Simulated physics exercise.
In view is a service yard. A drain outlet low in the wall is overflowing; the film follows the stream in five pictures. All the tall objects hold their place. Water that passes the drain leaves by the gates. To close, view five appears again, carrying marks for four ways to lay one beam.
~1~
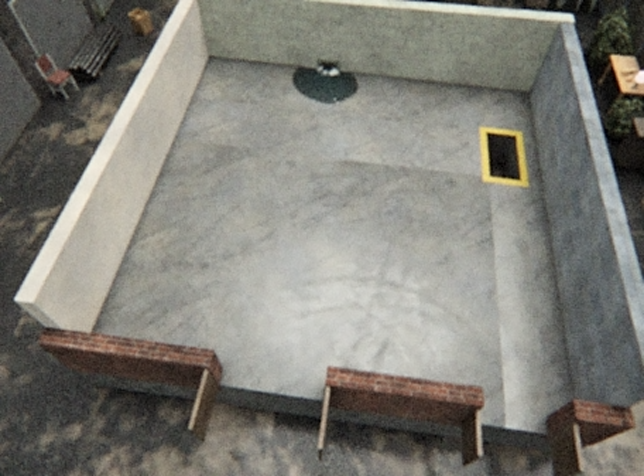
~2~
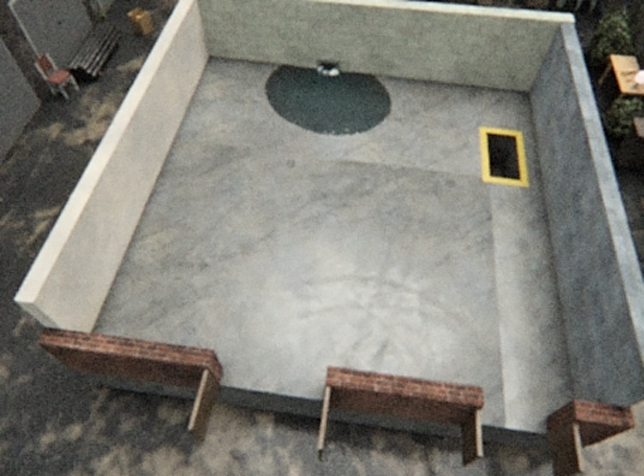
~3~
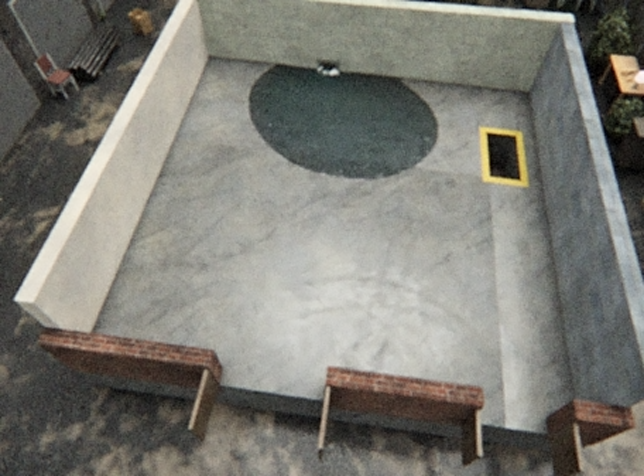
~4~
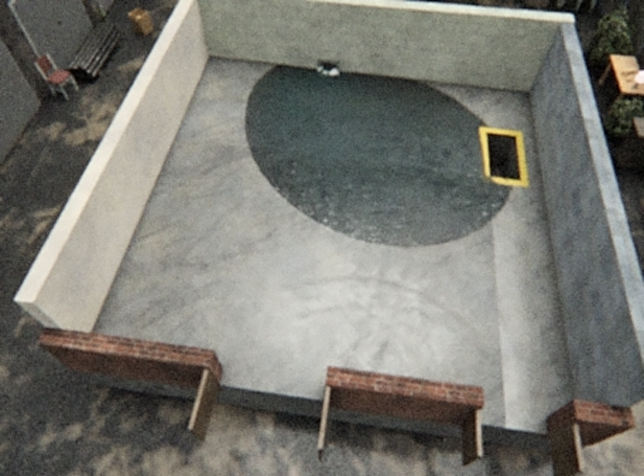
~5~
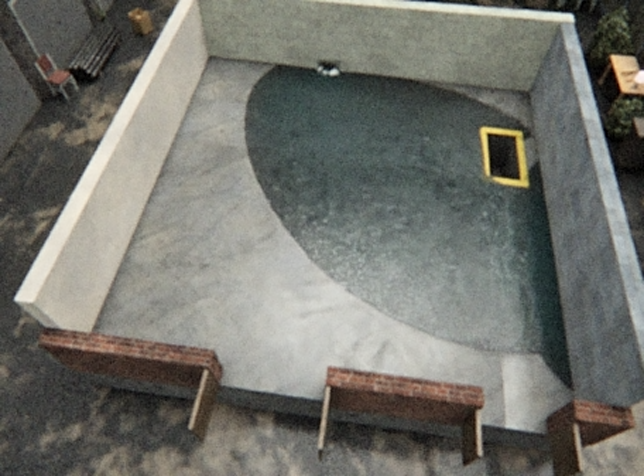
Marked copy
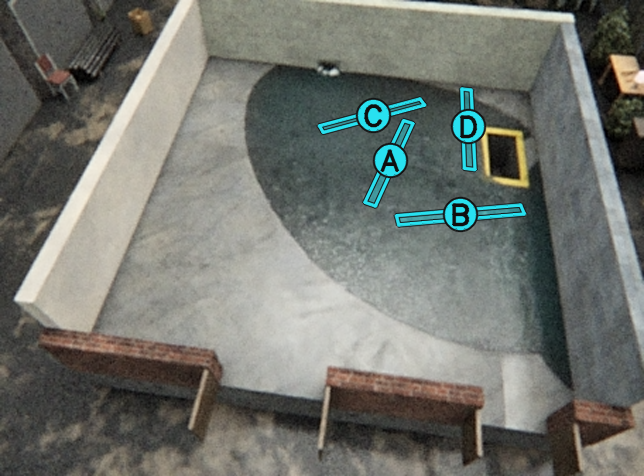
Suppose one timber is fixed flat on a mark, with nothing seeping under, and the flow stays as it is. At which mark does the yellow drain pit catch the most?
Best: B.
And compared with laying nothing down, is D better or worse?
Position D is worse.
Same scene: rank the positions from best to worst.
Best to worst: B, C, A, D.
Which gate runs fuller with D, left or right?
The right one.
On the marked copy, A from (370, 204) to (408, 122); B from (397, 220) to (522, 209); C from (321, 129) to (422, 102); D from (469, 168) to (466, 89).
For position A, about 22 % of the stream goes into the yellow drain pit, about 77 % out by the gates.
For position B, about 54 % of the stream goes into the yellow drain pit, about 45 % out by the gates.
For position C, about 33 % of the stream goes into the yellow drain pit, about 66 % out by the gates.
For position D, about 11 % of the stream goes into the yellow drain pit, about 88 % out by the gates.
